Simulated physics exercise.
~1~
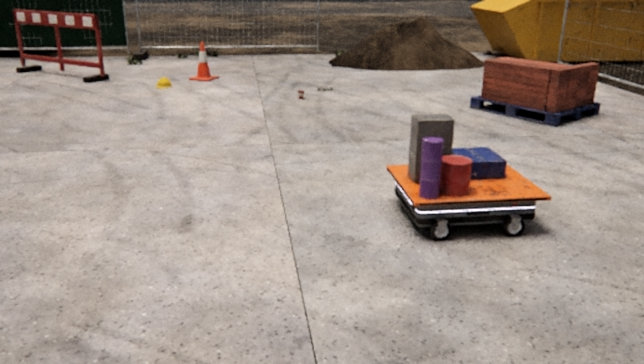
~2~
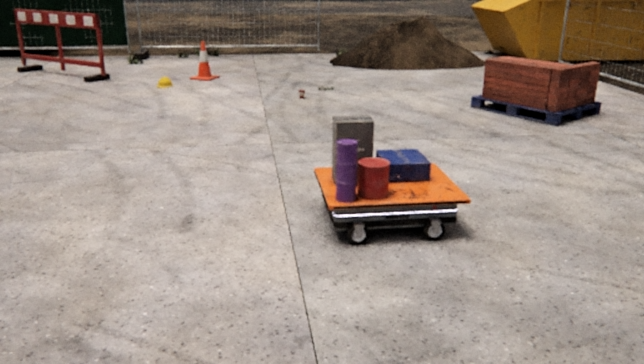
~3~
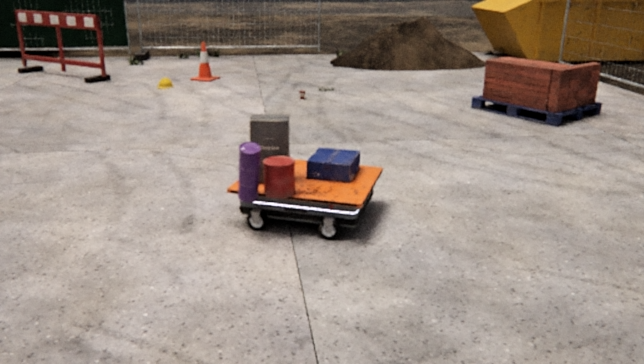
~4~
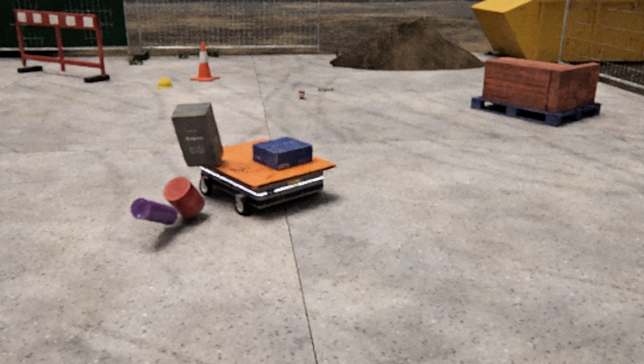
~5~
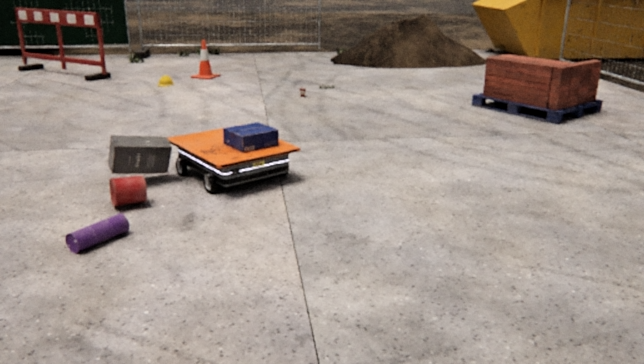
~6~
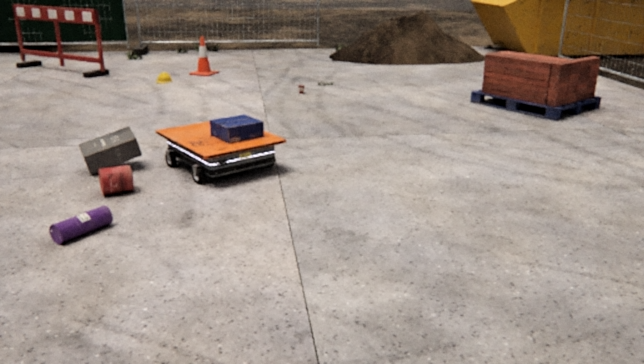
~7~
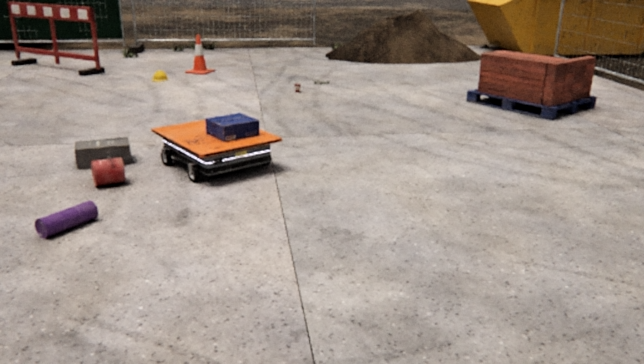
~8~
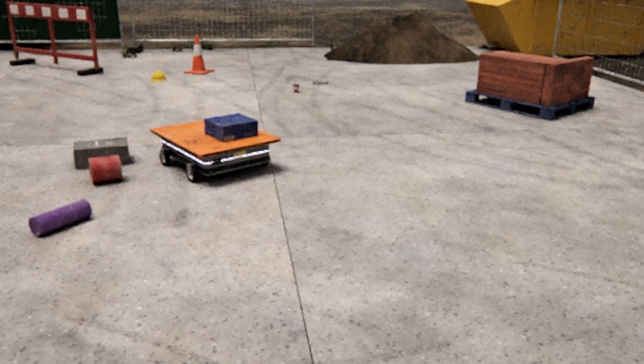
An orange-topped flat cart carries a grey box, a purple canister, a red pail and a blue box across a pale concrete yard, seen from slightly above. Behind it are a striped barrier, a traffic cone, a dirt mound, a yellow skip and a reddish-brown crate on a blue pallet. The cart rolls left and swings round, turning away from the viewer. The canister and pail tumble off its left side, and the grey box tips after them. The cart stops with only the blue box aboard, while the three fallen items lie on the concrete to its left.
